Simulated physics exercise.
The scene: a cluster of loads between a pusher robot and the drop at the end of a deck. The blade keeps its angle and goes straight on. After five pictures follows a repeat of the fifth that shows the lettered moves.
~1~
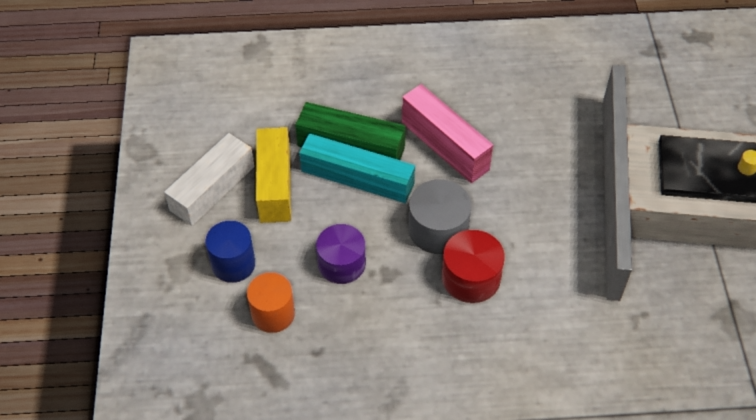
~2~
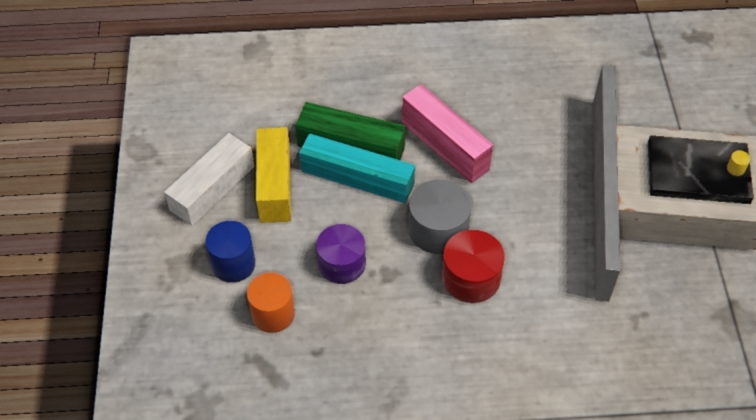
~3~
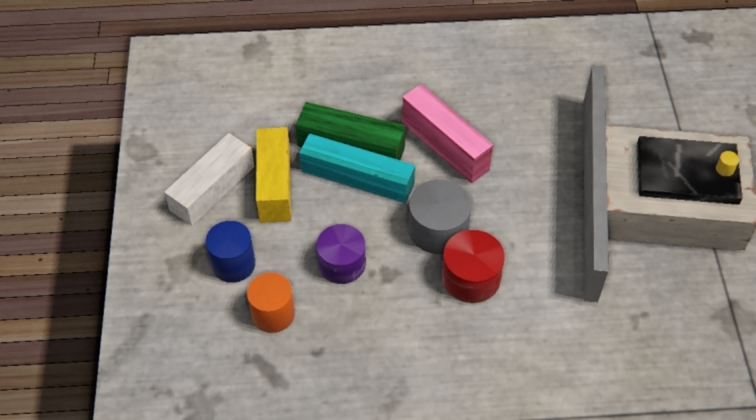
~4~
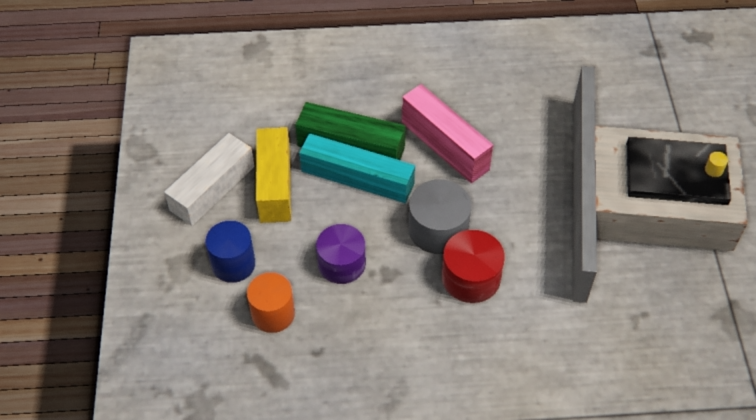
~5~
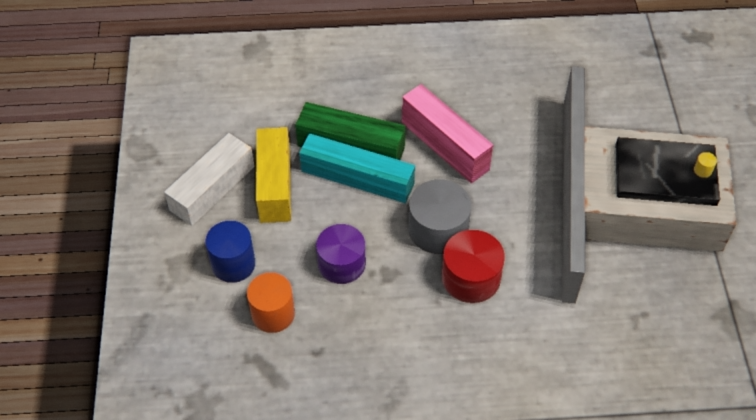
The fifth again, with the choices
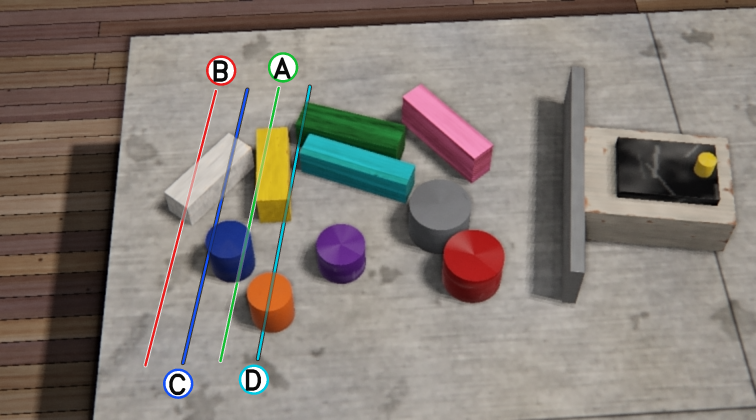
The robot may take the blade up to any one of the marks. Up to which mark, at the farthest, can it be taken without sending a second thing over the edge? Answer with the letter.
The farthest such stop is C.
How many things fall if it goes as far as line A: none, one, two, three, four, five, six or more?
The count is none.
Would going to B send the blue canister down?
By then, yes.
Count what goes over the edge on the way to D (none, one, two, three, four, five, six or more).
The count is none.
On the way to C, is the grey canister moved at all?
By then, yes.
On the marked copy, A at (252, 213); B at (184, 216); C at (218, 214); D at (286, 211).
Following C. Soon after the start, robot (530, 176); pink stick (416, 126); red canister (403, 267).
Later, robot (398, 183); white bar (173, 182); blue canister (188, 263).
In the end, robot (298, 188); white bar (117, 194); blue canister (111, 292); none fallen.
As for the rest, A is within the limit but short; B drops four; D is within the limit but short.
